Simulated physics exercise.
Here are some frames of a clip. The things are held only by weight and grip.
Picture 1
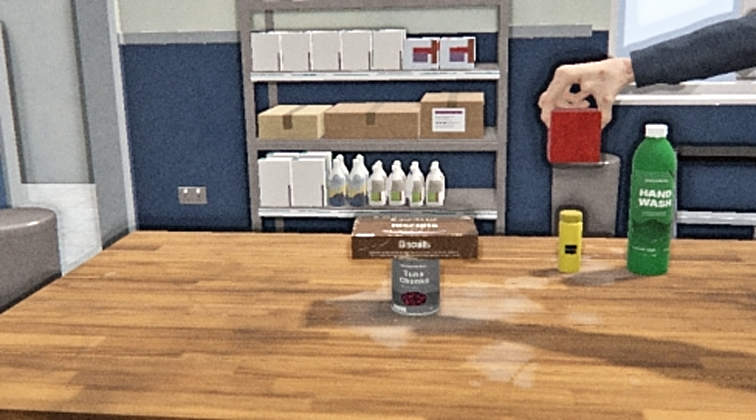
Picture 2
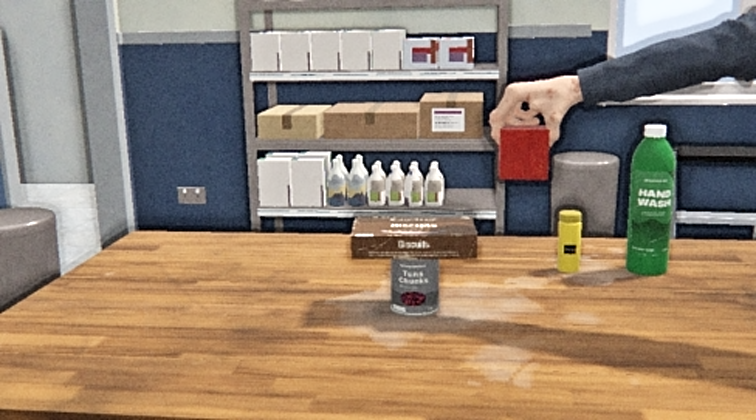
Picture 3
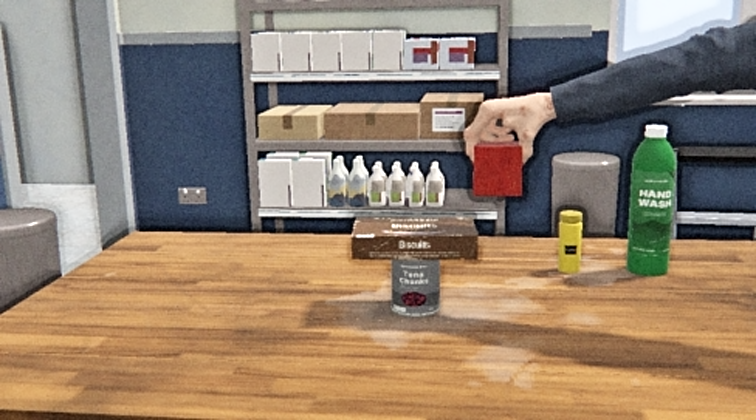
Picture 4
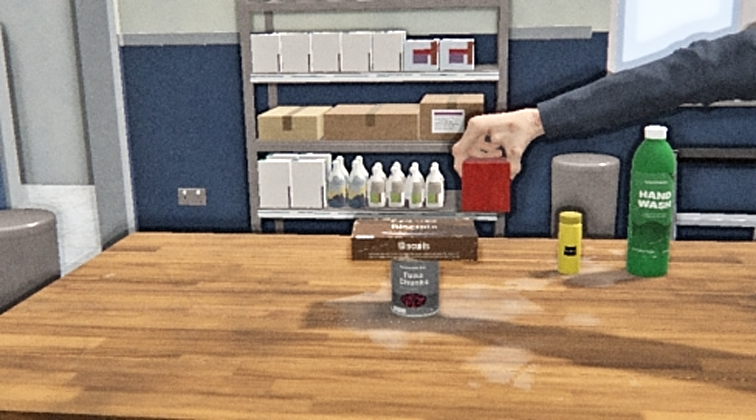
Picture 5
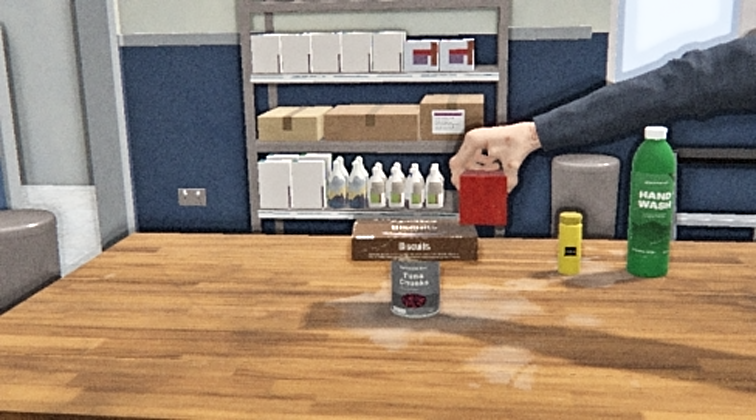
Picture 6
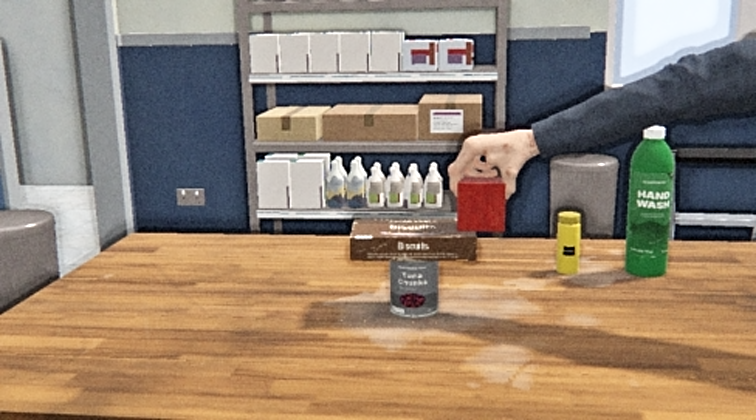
At first, a hand holds a red block in the air above the right side of a wooden table, near a yellow container and a green bottle. The hand carries the block left and downward, then lowers it slightly more, close beside the brown packet sitting on a can.
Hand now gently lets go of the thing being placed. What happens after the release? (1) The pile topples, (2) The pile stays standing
The answer is 1.
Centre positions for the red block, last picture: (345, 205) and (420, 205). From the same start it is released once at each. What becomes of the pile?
The pile tips over in the first case, then in the second case it remains stable.
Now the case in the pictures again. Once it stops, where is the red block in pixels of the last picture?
In the final view it sits at roughly (507, 315).
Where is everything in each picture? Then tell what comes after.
The first picture shows on its way; red block (574, 135); brown packet (414, 237).
The second picture shows on its way; red block (523, 152); green bottle (651, 200).
The third picture shows on its way; red block (498, 168); brown packet (414, 238).
The fourth picture shows on its way; red block (486, 184); green bottle (651, 202).
The fifth picture shows on its way; red block (483, 198); brown packet (414, 239).
The sixth picture shows in place under the hand; red block (481, 204); green bottle (650, 201).
Then, 0.30 s past the last view, red block now fallen.
Then, 0.40 s past the last view, things are still on the move.
Then, 0.60 s past the last view, as before.
Then, 1.90 s past the last view, nothing new.
Finally, fallen, red block; the other 4 still in place. Final places as the last picture's camera would see them, red block near (508, 315). The pile gives way.
